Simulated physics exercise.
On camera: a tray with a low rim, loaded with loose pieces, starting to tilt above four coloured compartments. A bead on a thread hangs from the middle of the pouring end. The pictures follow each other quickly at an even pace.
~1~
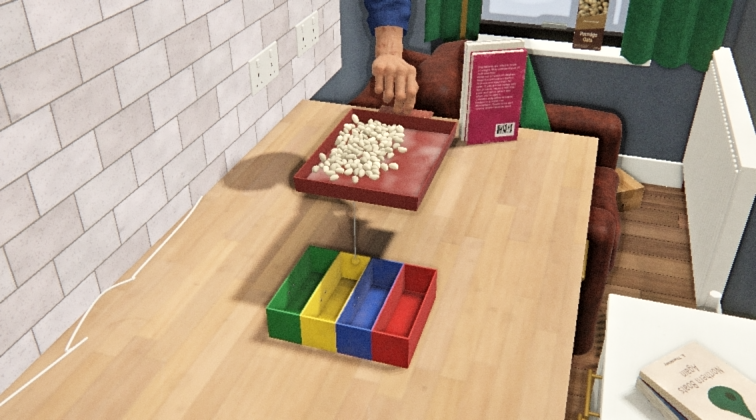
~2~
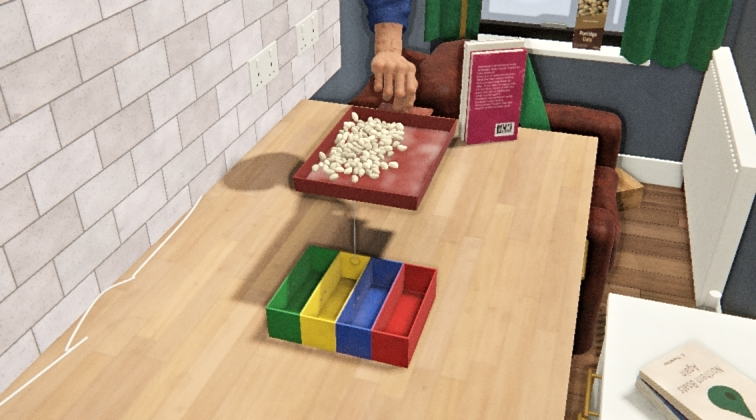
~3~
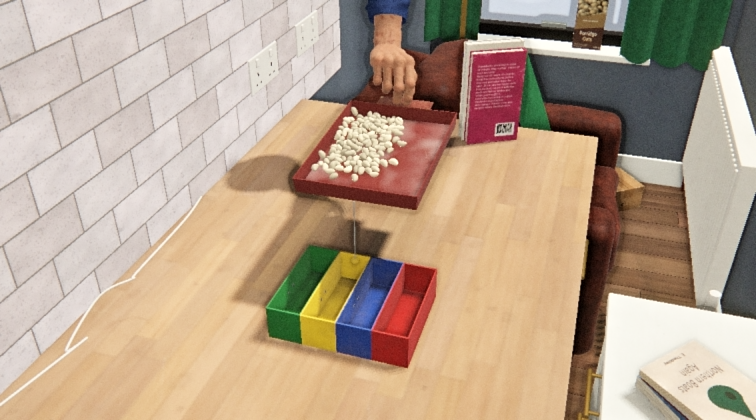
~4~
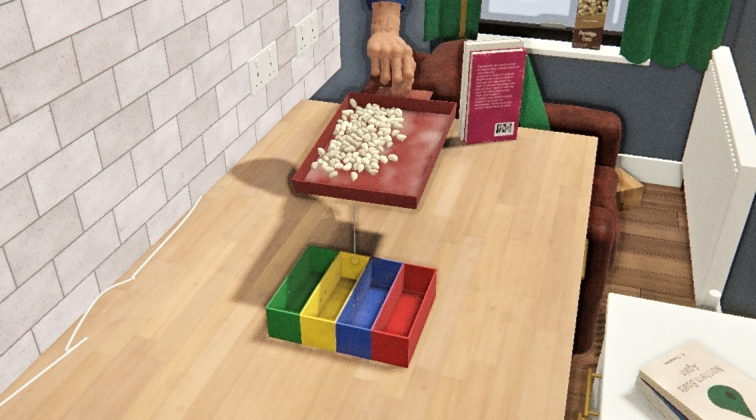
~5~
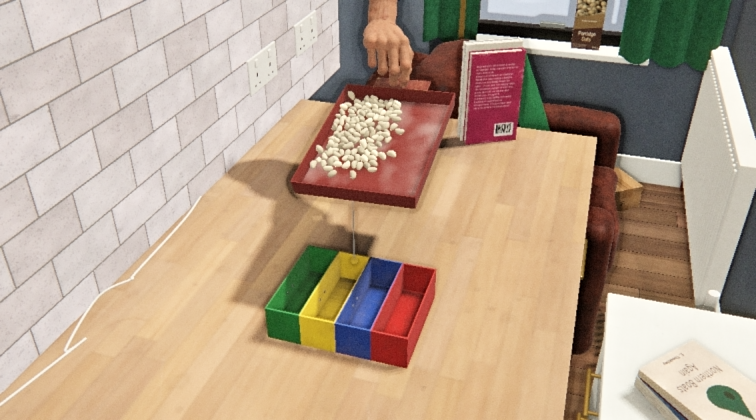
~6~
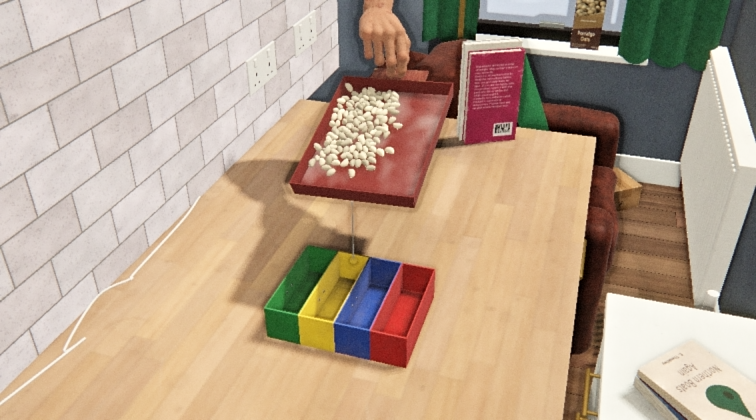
On a pale wooden table beside a white brick wall, seen from above by a camera that stays essentially still, green curtains and a dark red sofa stand behind. A hand holds a red tray of white beans, heaped toward its left, above green, yellow, blue and red compartments, near a standing pink book. The hand steadily raises the tray's far end, tilting it toward the viewer and slightly left, while the beans barely shift.
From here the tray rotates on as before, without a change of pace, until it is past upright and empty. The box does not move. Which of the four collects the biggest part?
The green one ends fullest.
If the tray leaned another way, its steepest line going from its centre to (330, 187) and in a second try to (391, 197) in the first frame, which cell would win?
In turn: The cell in green; that red cell.
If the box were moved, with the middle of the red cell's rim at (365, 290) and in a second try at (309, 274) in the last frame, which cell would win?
In turn: The yellow cell; red.
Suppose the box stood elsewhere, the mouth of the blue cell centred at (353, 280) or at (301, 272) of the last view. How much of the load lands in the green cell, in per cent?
In turn 30 and 0 in a hundred.
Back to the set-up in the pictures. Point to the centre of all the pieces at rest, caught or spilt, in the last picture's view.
Near (306, 318).
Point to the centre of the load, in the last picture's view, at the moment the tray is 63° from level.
Close to (330, 164).
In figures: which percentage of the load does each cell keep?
In per cent, green cell 40, yellow cell 20, blue cell 20 and red cell 0.
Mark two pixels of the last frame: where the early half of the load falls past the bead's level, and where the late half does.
Early half (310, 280), late half (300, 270).
Soon, tray tipped steeply; nearly all on the tray; a stray few falling or outside the box.
A while on, tray tipped past a quarter turn; nearly all on the tray; a stray few in the green cell; a stray few in the blue cell; a stray few in the yellow cell; a stray few falling or outside the box.
Towards the end, tray tipped past a quarter turn; about a third in the green cell; about a quarter in the yellow cell; a small part in the blue cell; about a quarter falling or outside the box.
Finally, tray tipped past a quarter turn; about a third in the green cell; about a quarter in the yellow cell; a small part in the blue cell; none in the red cell; about a quarter outside the box.
